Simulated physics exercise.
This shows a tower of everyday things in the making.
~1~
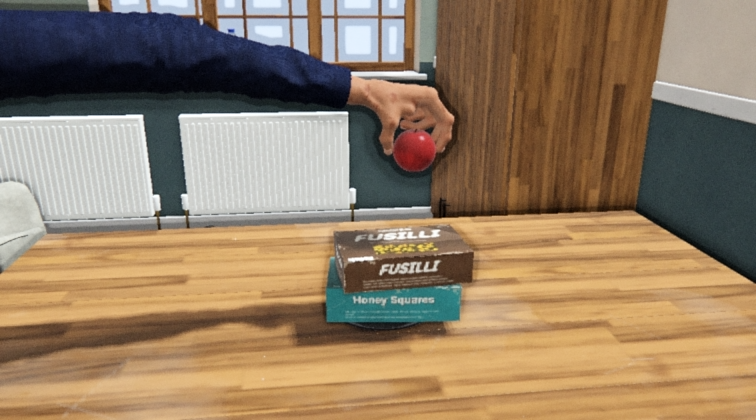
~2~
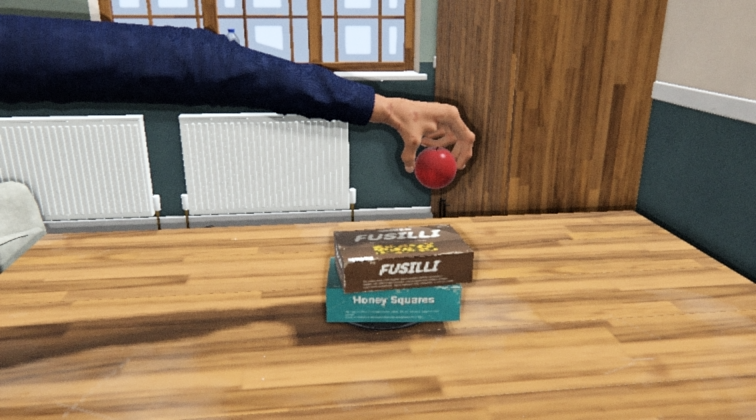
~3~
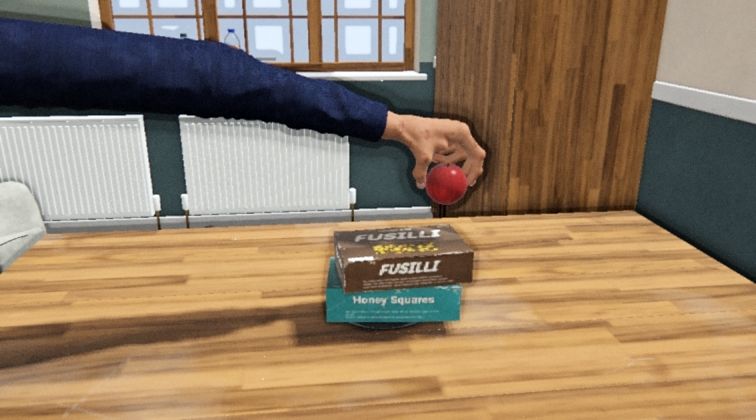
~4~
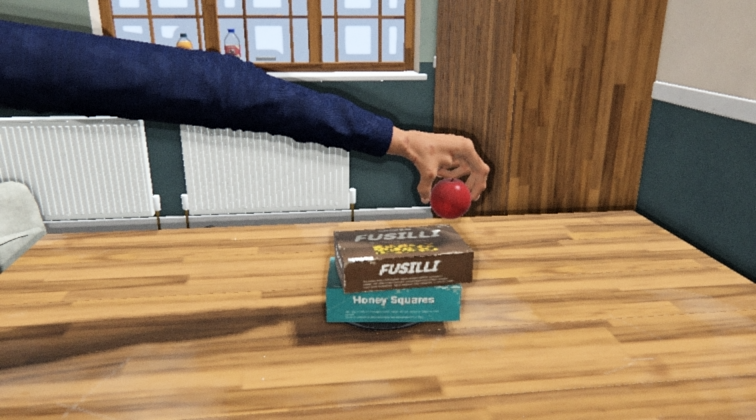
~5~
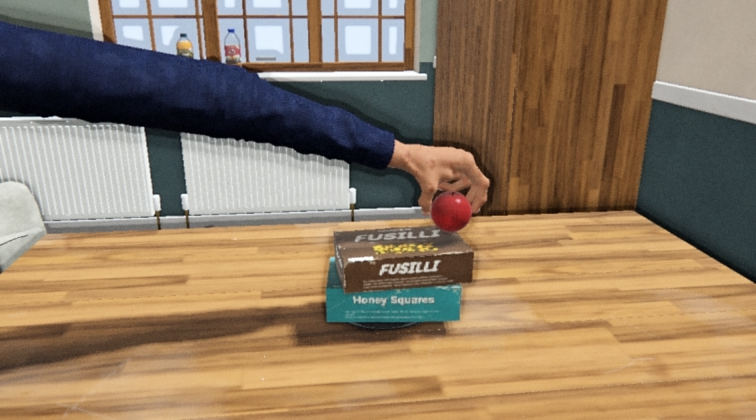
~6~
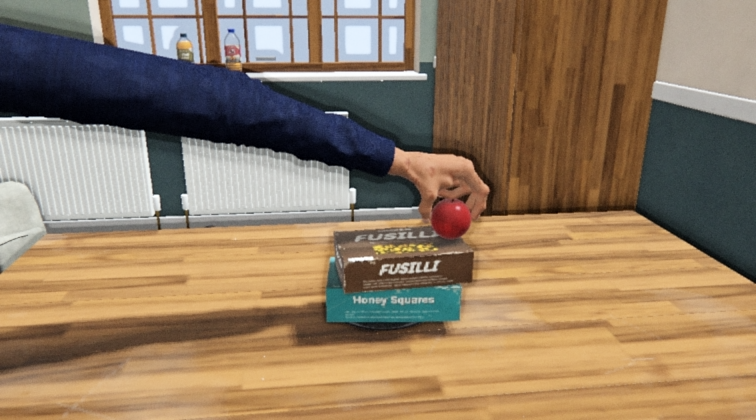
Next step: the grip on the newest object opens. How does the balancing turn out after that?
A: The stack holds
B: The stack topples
Answer: A.
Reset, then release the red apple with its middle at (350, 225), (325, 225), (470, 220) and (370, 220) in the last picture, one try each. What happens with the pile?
In the first case the pile remains standing, in the second it topples, in the third it topples and in the fourth it remains standing.
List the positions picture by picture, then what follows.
Coming down; red apple (415, 151), in the first picture.
Coming down; red apple (436, 168); brown packet (401, 256), in the second picture.
Coming down; red apple (446, 184); turquoise packet (392, 288), in the third picture.
Coming down; red apple (451, 199), in the fourth picture.
Coming down; red apple (451, 212); brown packet (401, 256), in the fifth picture.
In place under the hand; red apple (451, 219); turquoise packet (392, 288), in the sixth picture.
Then, 0.20 s past the last view, nothing moves.
Then, 0.40 s past the last view, red apple resting near (451, 220).
Finally, all 4 still in place. Final places as the last picture's camera would see them, red apple near (451, 220). The pile keeps its balance.
